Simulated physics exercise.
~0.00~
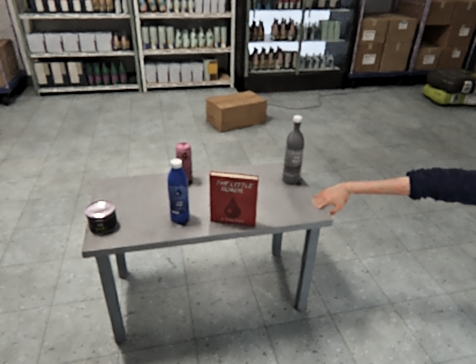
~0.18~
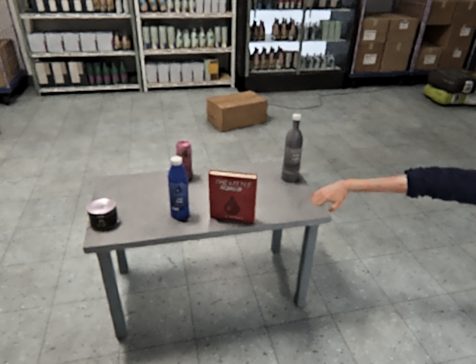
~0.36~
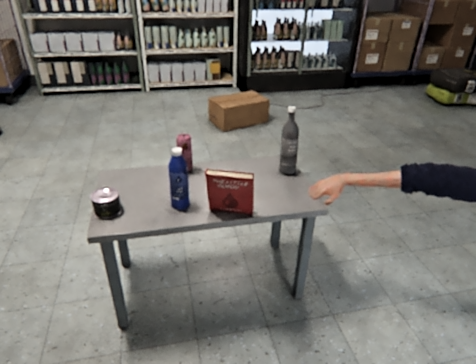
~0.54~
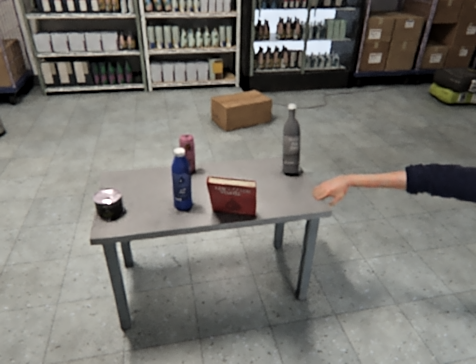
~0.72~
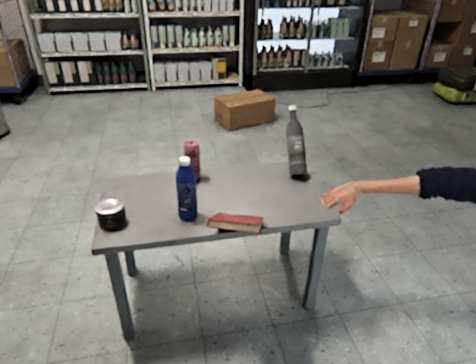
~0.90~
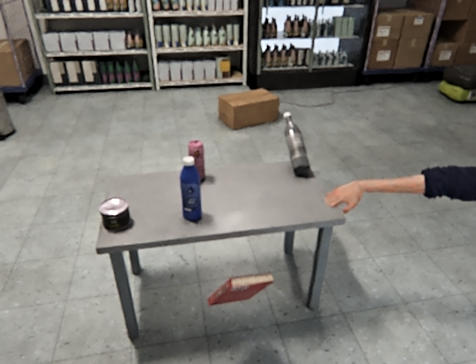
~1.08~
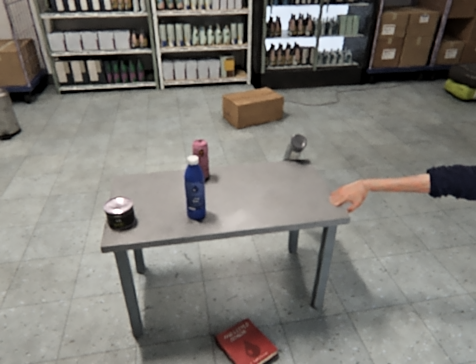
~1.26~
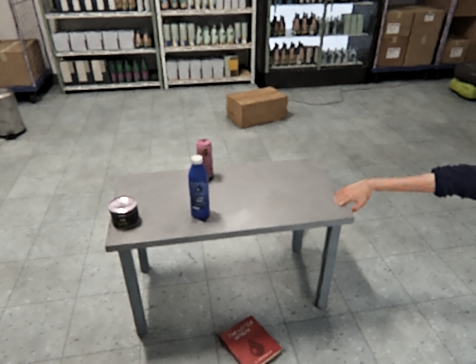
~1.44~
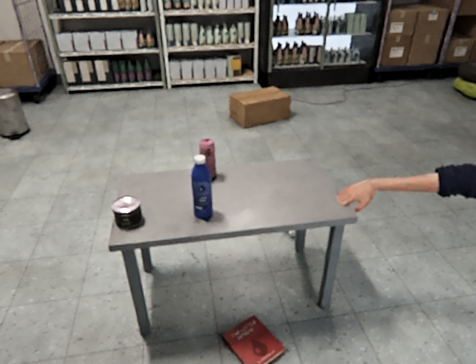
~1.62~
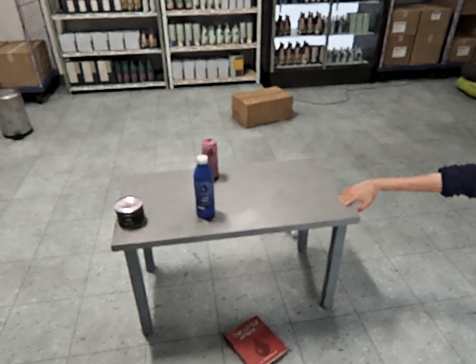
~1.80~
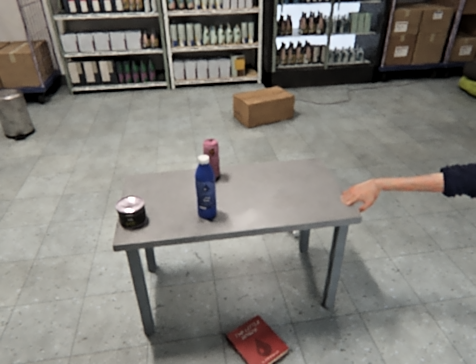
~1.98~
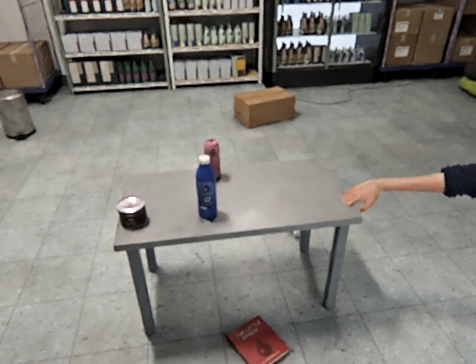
Red book tipping forward off a jolted grey table and grey bottle toppling off the back, three items staying put beside a hand.
